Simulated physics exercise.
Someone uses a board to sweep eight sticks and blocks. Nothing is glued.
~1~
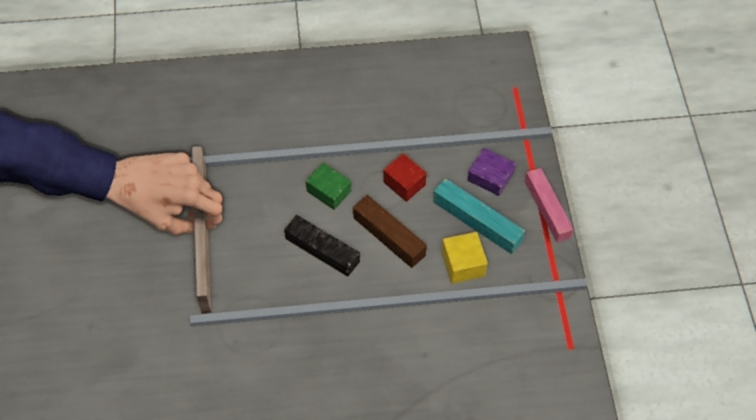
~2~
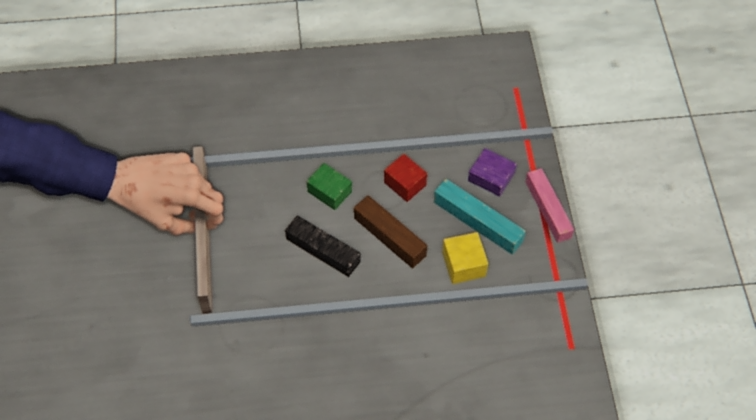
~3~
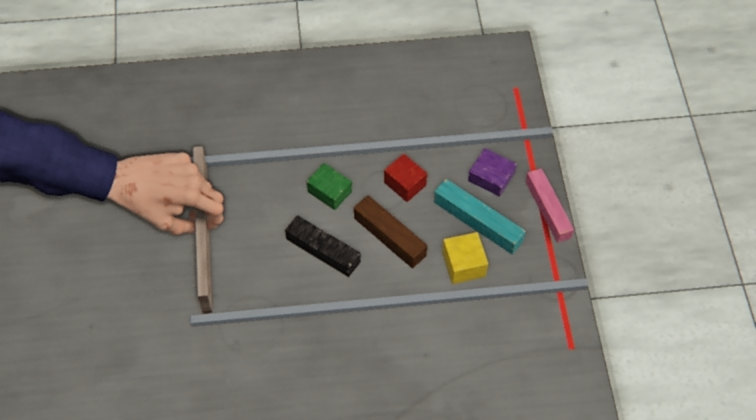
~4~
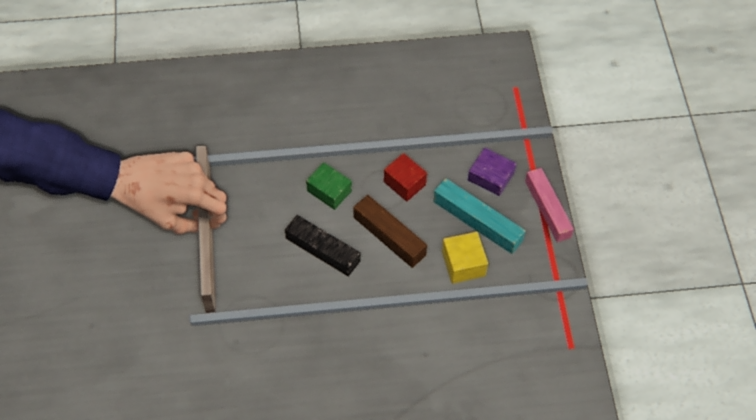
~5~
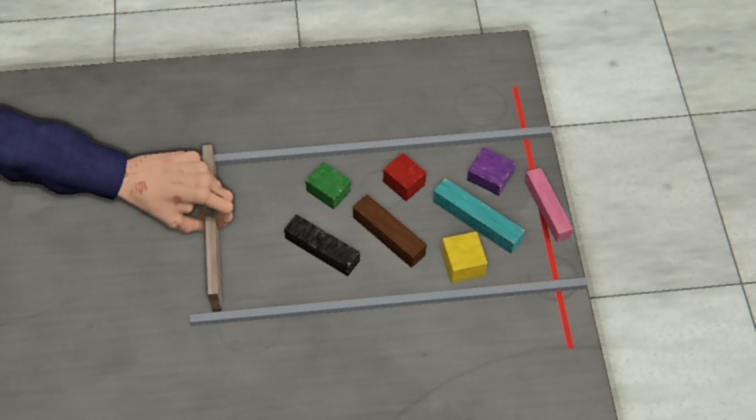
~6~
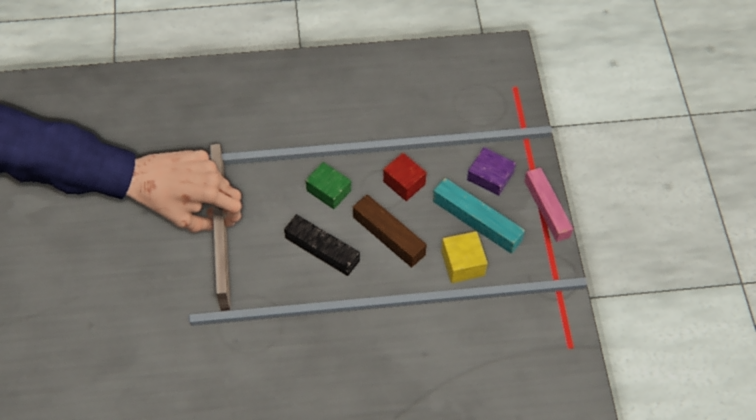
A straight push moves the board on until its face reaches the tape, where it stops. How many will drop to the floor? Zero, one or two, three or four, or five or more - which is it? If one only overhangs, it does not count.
Off the edge: Five or more.
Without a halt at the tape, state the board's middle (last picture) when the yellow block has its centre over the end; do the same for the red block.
Around (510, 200) first and around (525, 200) second.
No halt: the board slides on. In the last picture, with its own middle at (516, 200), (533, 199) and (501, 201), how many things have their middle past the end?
First 4, then 5, then 3.
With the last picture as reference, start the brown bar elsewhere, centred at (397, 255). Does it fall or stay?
In that case it goes down.
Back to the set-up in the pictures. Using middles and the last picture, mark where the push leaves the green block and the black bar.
In the last picture the green block sits around (549, 171) and the black bar around (560, 238).
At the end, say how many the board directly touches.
2 of them.
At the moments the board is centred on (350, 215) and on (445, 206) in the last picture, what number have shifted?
Answer - first 3, then 8.
A little later, none off yet; pink bar at rest near (548, 205); purple block at rest near (491, 171); turquoise bar at rest near (478, 216).
Next, none off yet; pink bar moving near (552, 205); purple block shifted about its own width near (516, 167); turquoise bar shifted a little near (515, 216).
When it is over, the number that fall off is five or more; down, brown bar, red block, yellow block, turquoise bar, purple block and pink bar.
